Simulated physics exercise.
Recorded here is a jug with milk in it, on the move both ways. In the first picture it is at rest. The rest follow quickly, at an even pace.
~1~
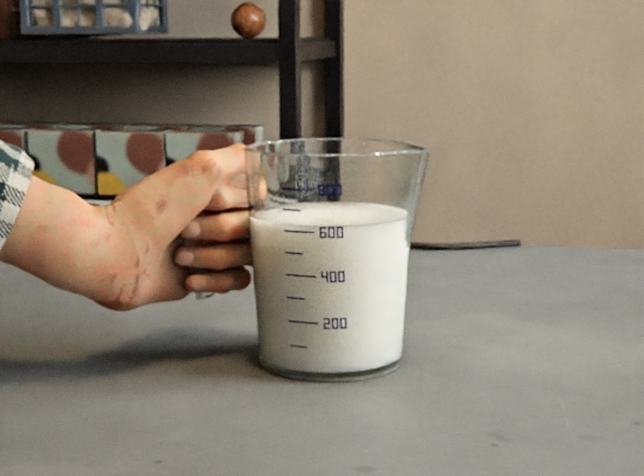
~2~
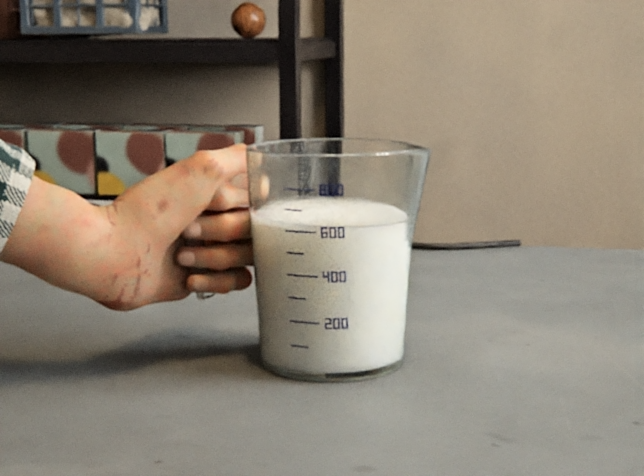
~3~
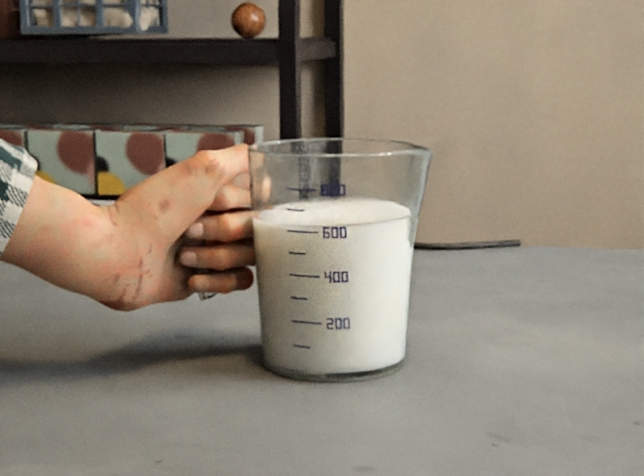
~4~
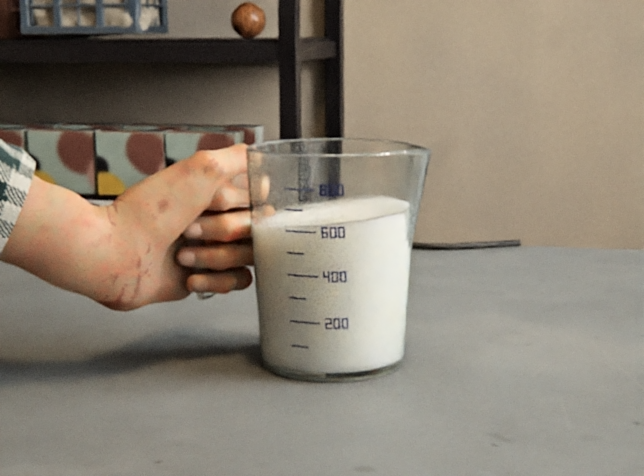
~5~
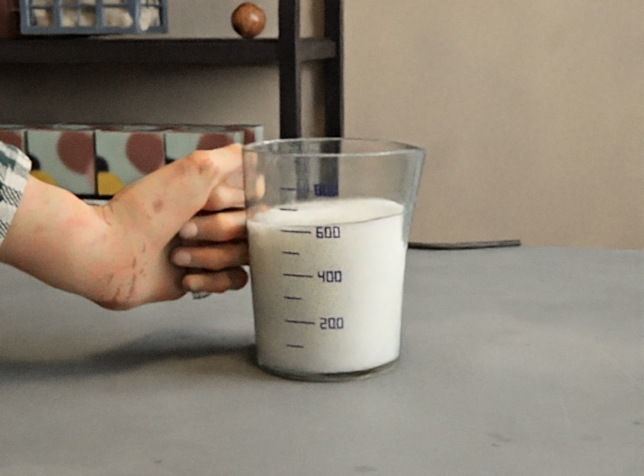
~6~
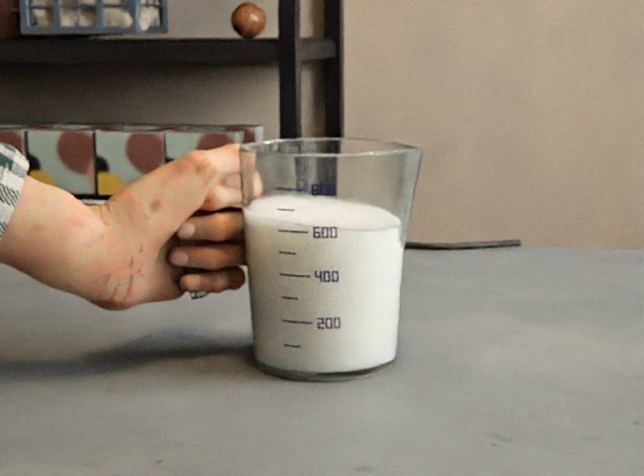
Milk in a clear measuring jug tilting slightly as a hand shifts the jug a little right, then left, on a grey table.
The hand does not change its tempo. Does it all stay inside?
Does not overflow.
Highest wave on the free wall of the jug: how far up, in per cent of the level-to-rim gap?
I'd put it at close to 40 in a hundred.
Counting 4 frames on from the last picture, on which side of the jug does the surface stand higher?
It's to the right flank.
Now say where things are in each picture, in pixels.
In the first picture, jug (330, 251) about two thirds full; at rest.
In the second picture, jug about two thirds full, surface at (331, 215); surface about level.
In the third picture, jug (333, 251) about two thirds full; surface about level.
In the fourth picture, jug about two thirds full, surface at (331, 215); surface a little higher on the right.
In the fifth picture, jug (327, 251) about two thirds full; surface a little higher on the right.
In the sixth picture, jug about two thirds full, surface at (324, 214); surface a little higher on the left.
Shortly, the highest wave so far climbs under half way to the rim.
At the finish, the highest wave so far climbs under half way to the rim; nothing has left it.
